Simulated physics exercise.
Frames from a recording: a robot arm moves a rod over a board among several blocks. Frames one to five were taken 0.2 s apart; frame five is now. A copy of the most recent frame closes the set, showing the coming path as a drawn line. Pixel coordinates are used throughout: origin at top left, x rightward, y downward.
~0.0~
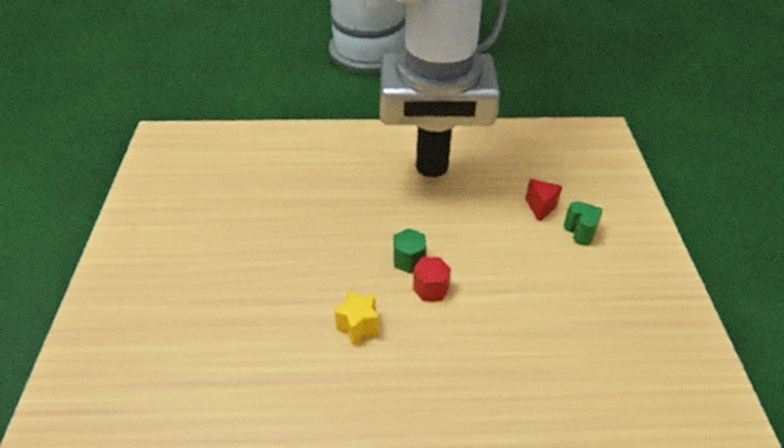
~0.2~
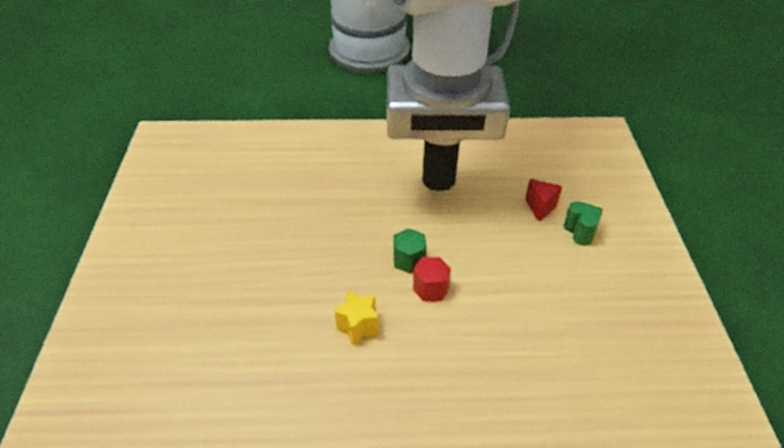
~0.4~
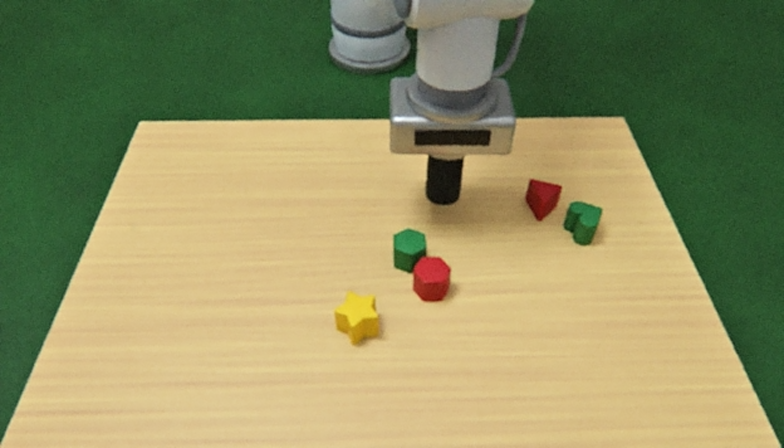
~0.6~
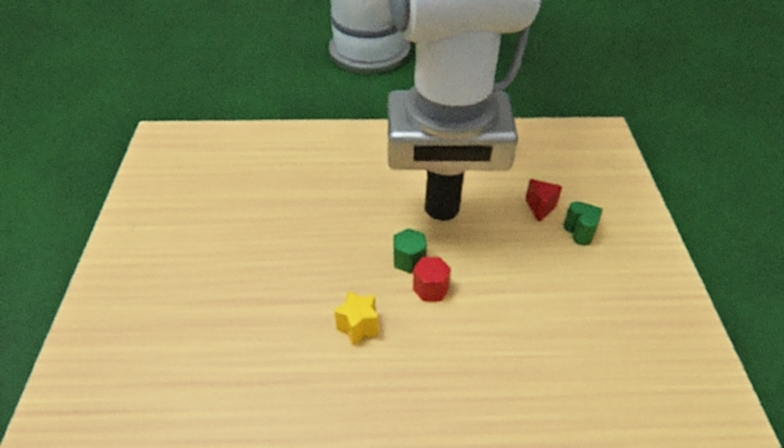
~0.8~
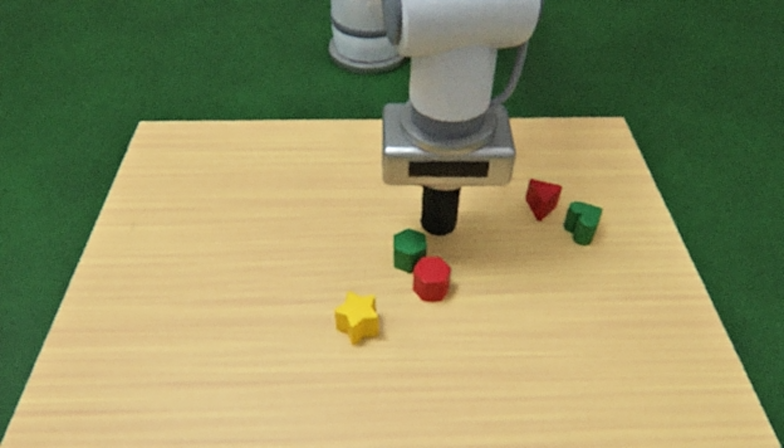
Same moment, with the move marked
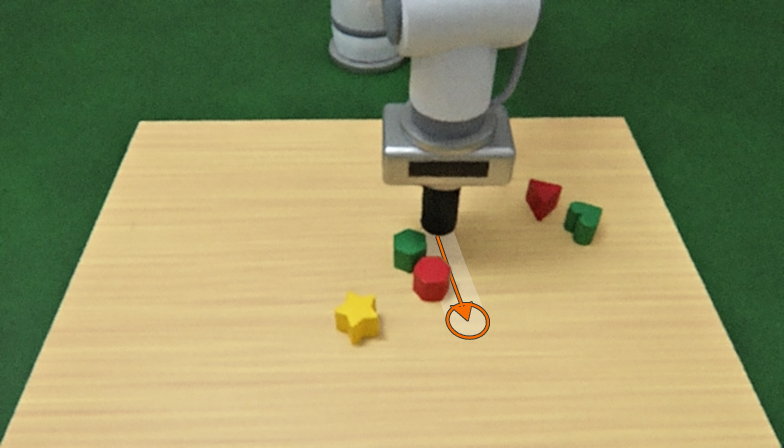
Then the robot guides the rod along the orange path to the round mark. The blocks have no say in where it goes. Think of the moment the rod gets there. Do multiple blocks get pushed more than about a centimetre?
It seems not.
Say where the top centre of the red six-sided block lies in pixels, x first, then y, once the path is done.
I predict (428, 293).
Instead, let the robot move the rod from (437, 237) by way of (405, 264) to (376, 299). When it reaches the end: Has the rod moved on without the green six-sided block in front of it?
No, that is not how it ends up.
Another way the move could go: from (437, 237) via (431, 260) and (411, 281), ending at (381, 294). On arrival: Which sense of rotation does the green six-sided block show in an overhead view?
My answer: Clockwise.
Drawn move, straight from (437, 237) to (468, 321).
What follows on the original path. One third of the way, rod (448, 249); nothing pushed yet.
Two thirds of the way, rod (458, 278); red six-sided block (429, 288), turned 60° clockwise.
At the end, rod (470, 307); green six-sided block still; red six-sided block (428, 293), turned 80° clockwise.
